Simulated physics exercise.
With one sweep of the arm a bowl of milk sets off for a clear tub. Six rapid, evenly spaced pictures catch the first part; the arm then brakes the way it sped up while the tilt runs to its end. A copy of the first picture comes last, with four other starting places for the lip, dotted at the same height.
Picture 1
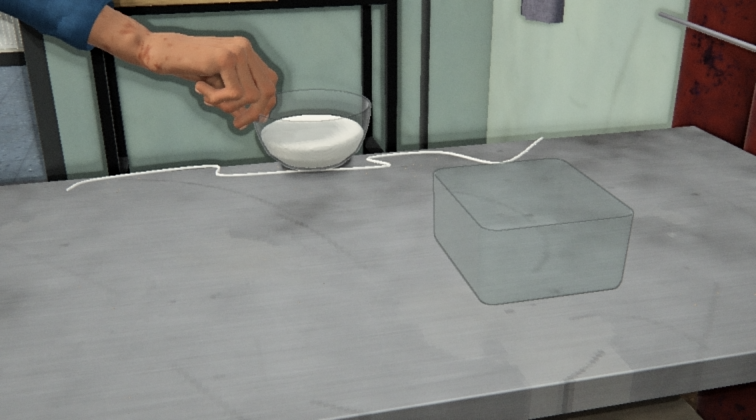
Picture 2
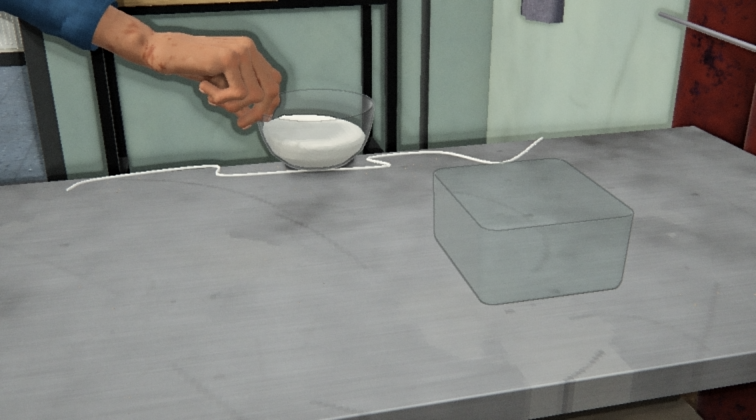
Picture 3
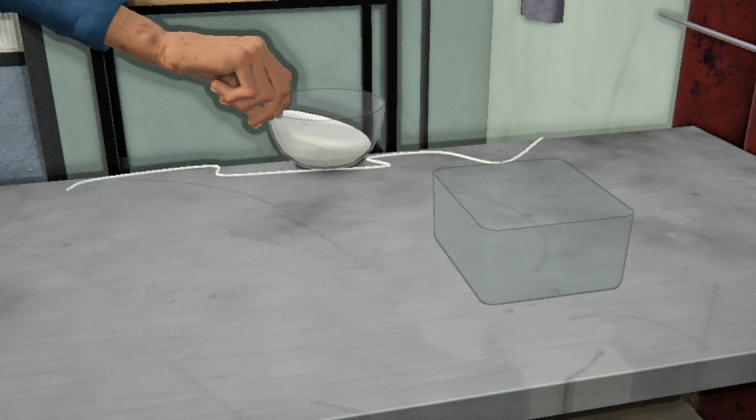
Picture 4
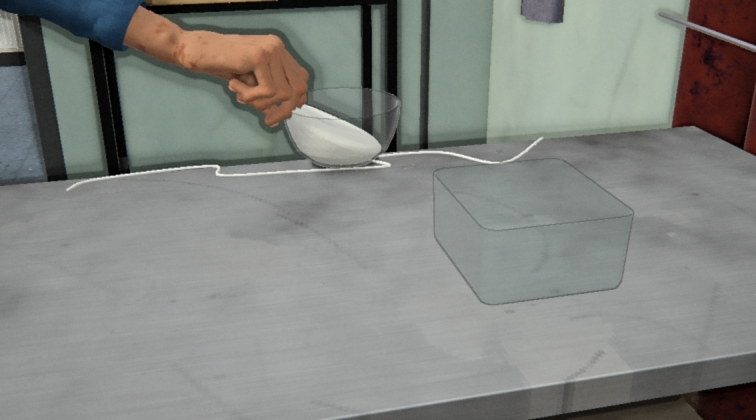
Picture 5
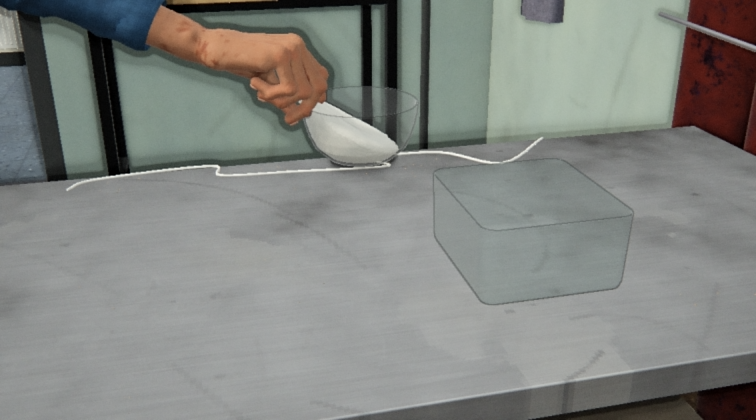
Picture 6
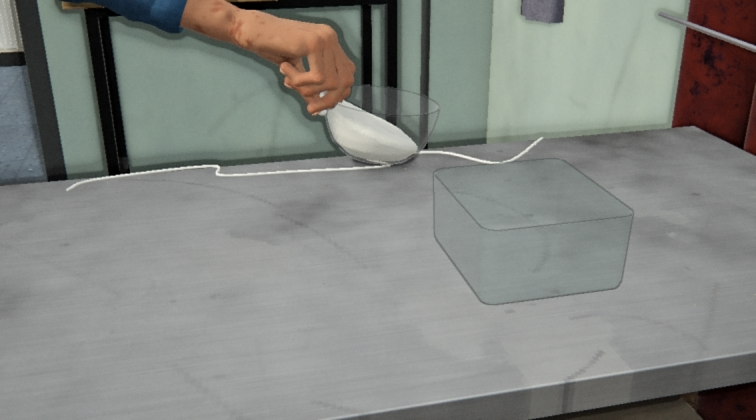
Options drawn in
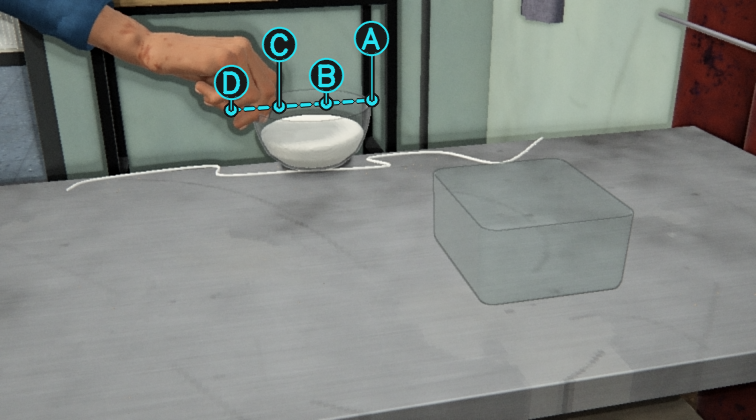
A hand slides a glass bowl of milk rightward along the table, the milk sloshing up its left side.
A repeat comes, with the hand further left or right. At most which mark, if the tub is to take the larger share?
B will do.
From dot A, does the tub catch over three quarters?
Yes, clearly.
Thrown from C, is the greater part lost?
Yes, that goes wrong.
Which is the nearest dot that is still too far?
Here it is dot C.
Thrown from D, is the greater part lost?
Yes, it does.
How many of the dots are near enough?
Two of the four.
On the marked copy, A at (371, 100); B at (326, 103); C at (279, 106); D at (231, 110).
With A, about 87 % lands in the tub, 10 % falls short and 3 % goes beside or beyond.
With B, about 67 % lands in the tub, 28 % falls short and 5 % goes beside or beyond.
With C, about 34 % lands in the tub, 62 % falls short and 4 % goes beside or beyond.
With D, about 5 % lands in the tub, 94 % falls short.
